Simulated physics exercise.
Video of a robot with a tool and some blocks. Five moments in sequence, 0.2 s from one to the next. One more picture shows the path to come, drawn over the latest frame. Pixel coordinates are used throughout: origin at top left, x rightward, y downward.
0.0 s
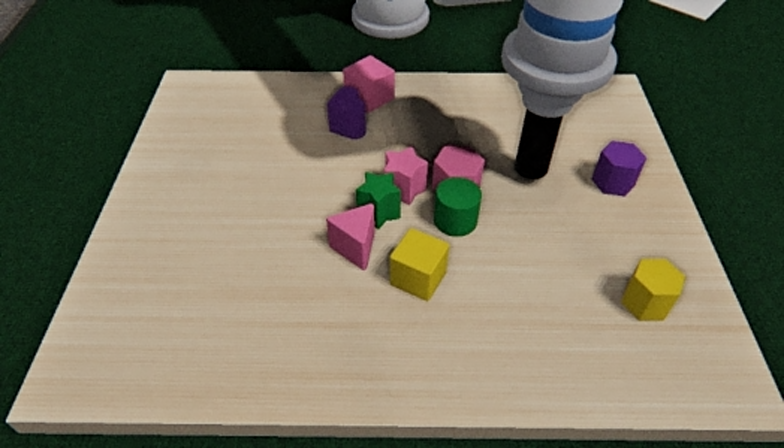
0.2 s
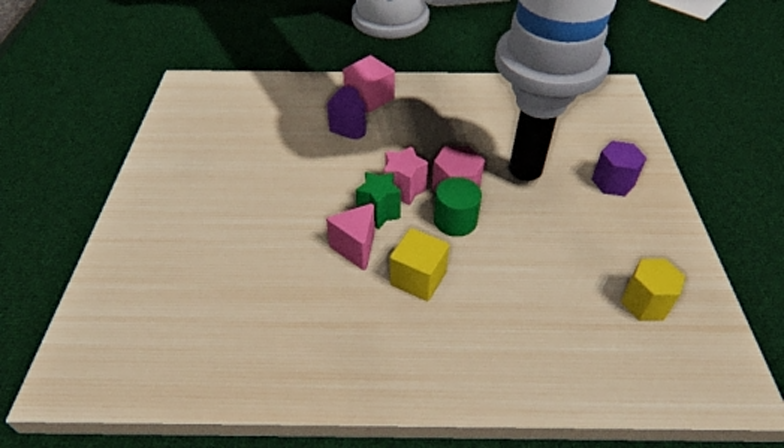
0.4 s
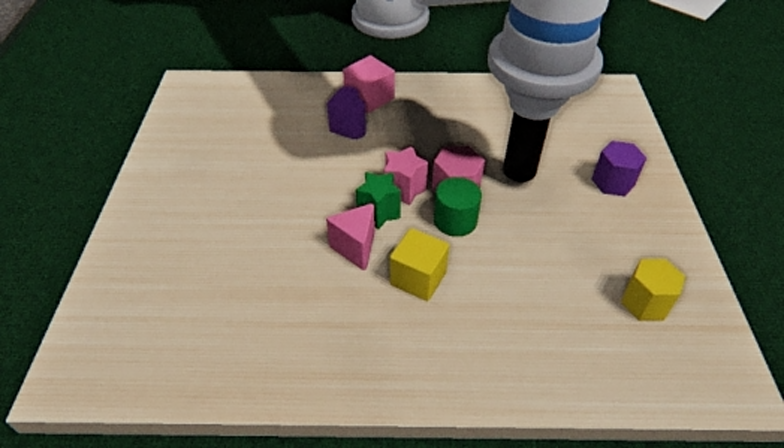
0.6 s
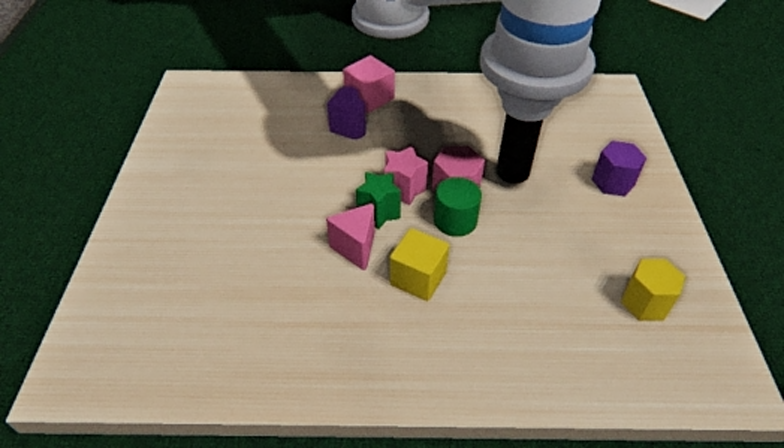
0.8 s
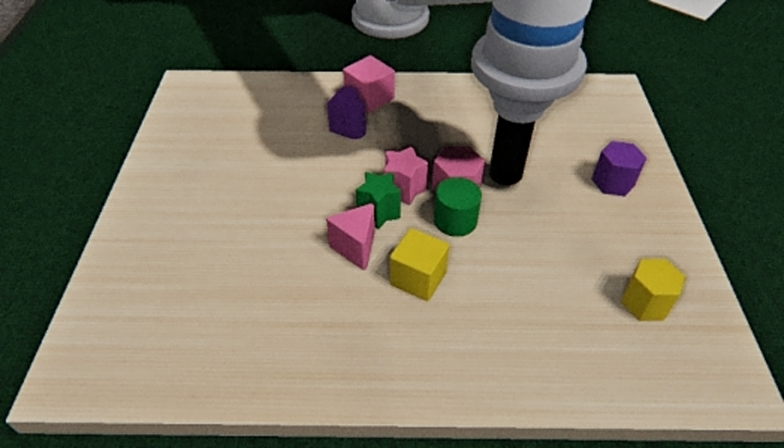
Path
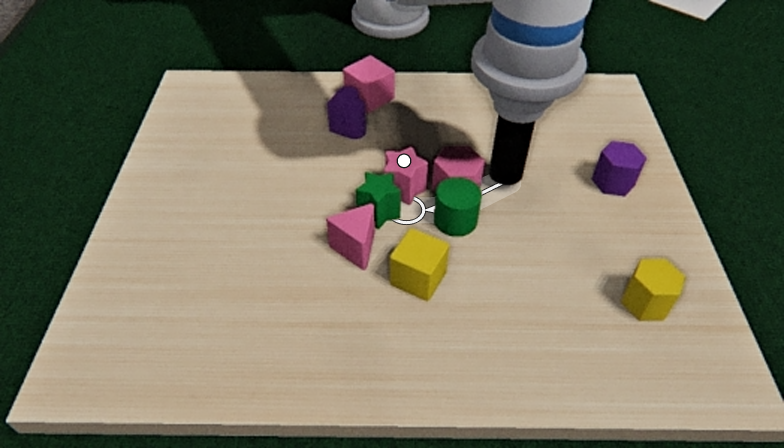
Robot arm with a black-tipped tool sliding slightly left across a wooden board toward a cluster of coloured blocks that stay still.
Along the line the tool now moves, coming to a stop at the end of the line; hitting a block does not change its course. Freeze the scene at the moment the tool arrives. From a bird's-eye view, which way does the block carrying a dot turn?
Prediction: Counterclockwise.
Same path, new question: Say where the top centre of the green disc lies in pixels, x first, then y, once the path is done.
I'd say the green disc ends with its top centre at (434, 212).
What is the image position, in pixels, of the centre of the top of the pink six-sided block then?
(391, 155)
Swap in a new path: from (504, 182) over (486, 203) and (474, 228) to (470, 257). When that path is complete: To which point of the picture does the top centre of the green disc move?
The point I'd pick in the picture is (432, 213).
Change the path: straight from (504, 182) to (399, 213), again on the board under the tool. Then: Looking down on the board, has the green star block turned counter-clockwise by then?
In short: Yes.
Drawn move, from (504, 182) through (475, 196) and (444, 209) to (406, 210); the dot is on the pink star block.
On the path given first. One third of the way, tool (476, 188); pink star block (391, 160), turned 15° anticlockwise; green disc (455, 195); pink six-sided block (437, 161), turned 30° clockwise.
Two thirds of the way, tool (443, 201); pink star block (373, 154), turned 25° anticlockwise; green disc (438, 210); pink six-sided block (413, 162), turned 80° clockwise.
At the end, tool (406, 201); green star block (365, 185), turned 25° anticlockwise; pink star block (353, 145), turned 25° anticlockwise; green disc (434, 212); pink six-sided block (391, 155), turned 105° clockwise.
